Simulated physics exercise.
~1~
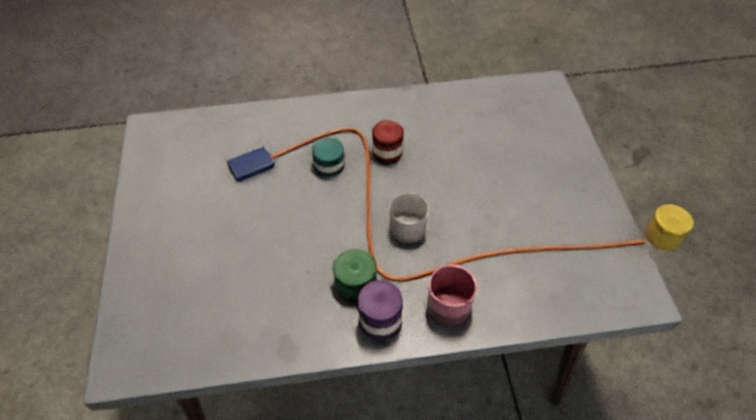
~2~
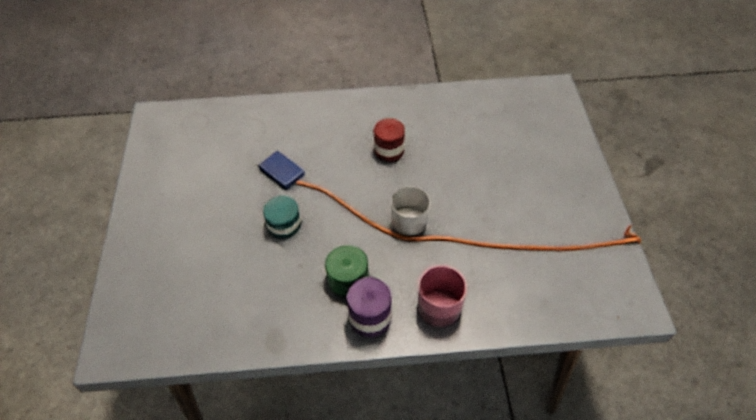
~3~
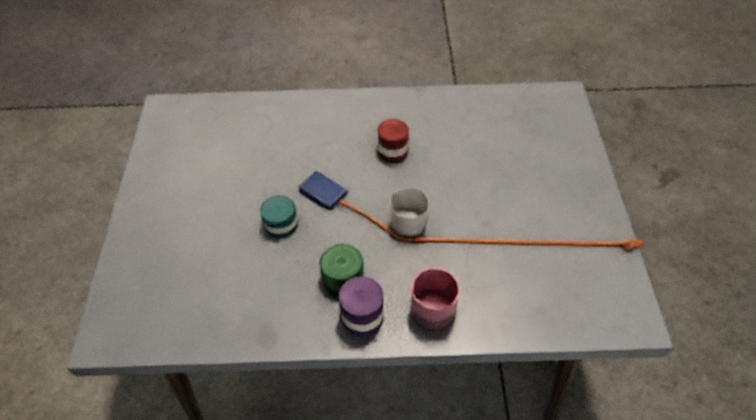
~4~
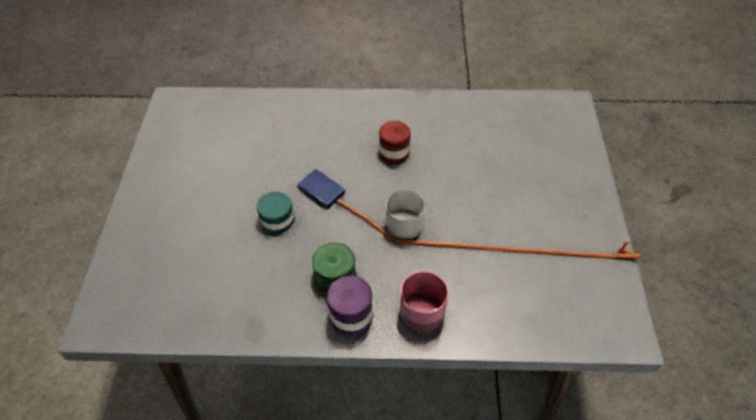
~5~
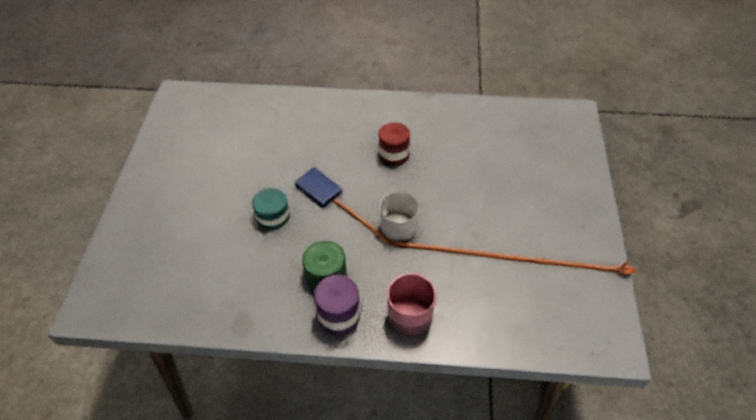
On a grey shop table, a yellow speaker tied by an orange cable to a blue phone dropped past the right edge, pulling the cable straighter, shifting the teal canister, and dragging the phone rightward until it stopped near the white cup, both still on top.
